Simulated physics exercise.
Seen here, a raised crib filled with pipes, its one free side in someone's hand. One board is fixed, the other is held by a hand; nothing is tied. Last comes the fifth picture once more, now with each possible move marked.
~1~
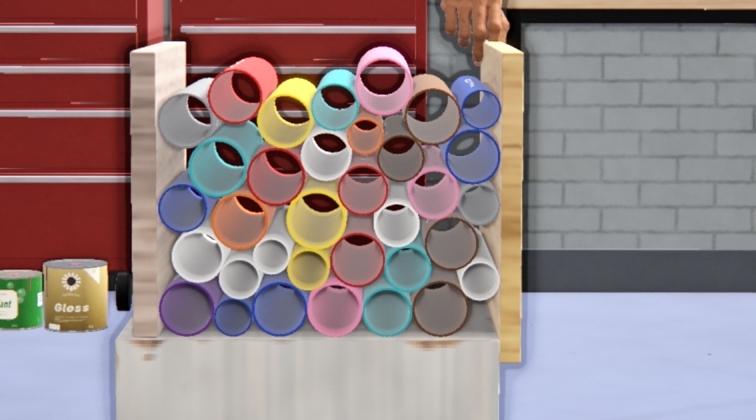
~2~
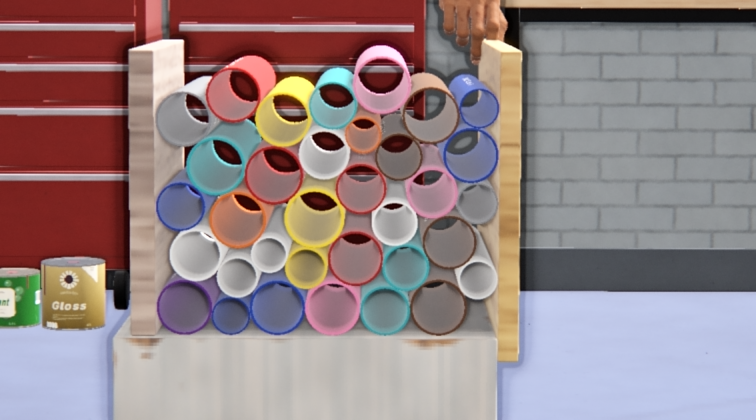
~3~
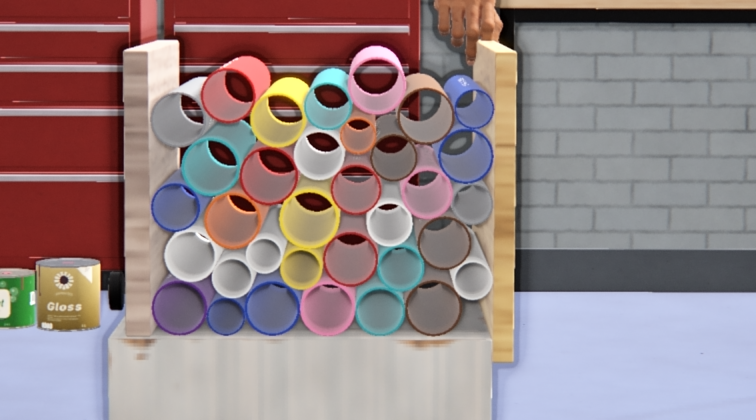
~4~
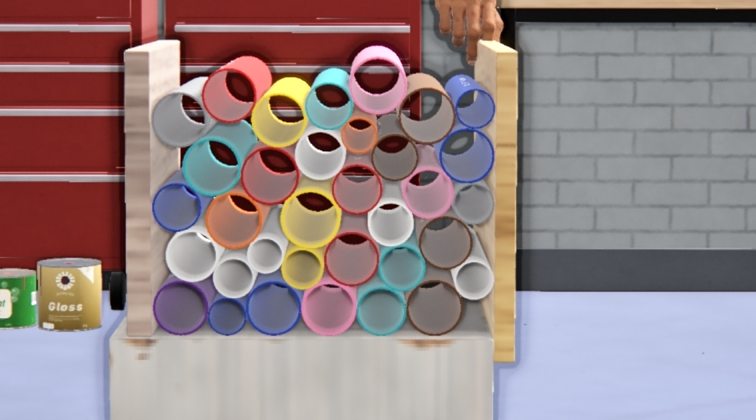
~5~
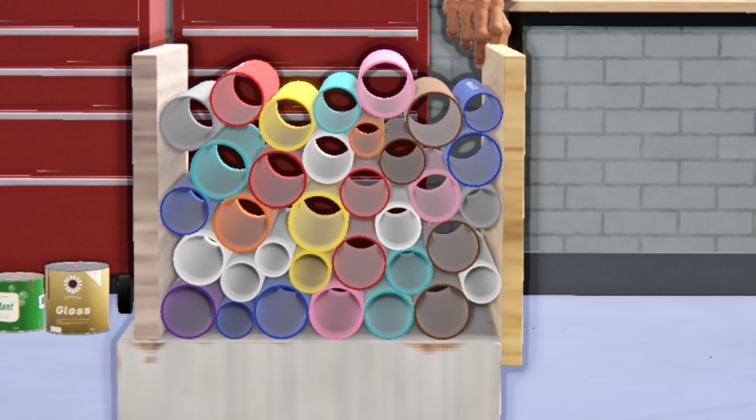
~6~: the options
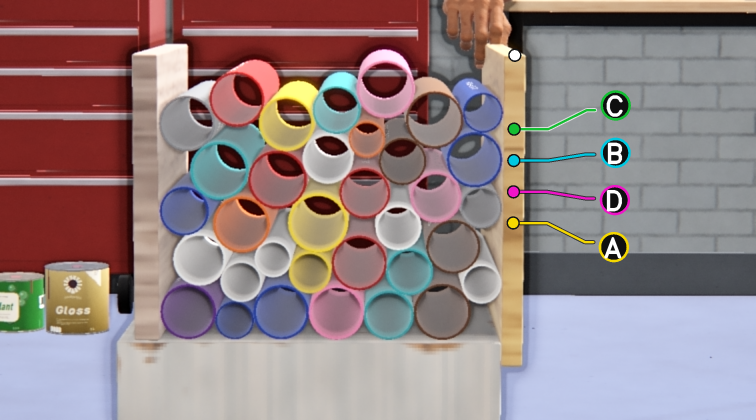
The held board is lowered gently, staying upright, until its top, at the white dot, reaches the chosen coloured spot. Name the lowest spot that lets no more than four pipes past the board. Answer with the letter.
Stop at A.
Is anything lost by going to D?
Yes.
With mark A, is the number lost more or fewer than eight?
Fewer than eight.
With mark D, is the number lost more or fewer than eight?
It loses fewer than eight.
On the copy, A at (513, 223); B at (513, 160); C at (514, 129); D at (513, 192); the white dot at (515, 55).
On A. First, top of the board (503, 131).
Then, top of the board (502, 218).
Finally, top of the board (502, 222), four out over the board.
By contrast, B one out over the board; C none out over the board; D four out over the board.
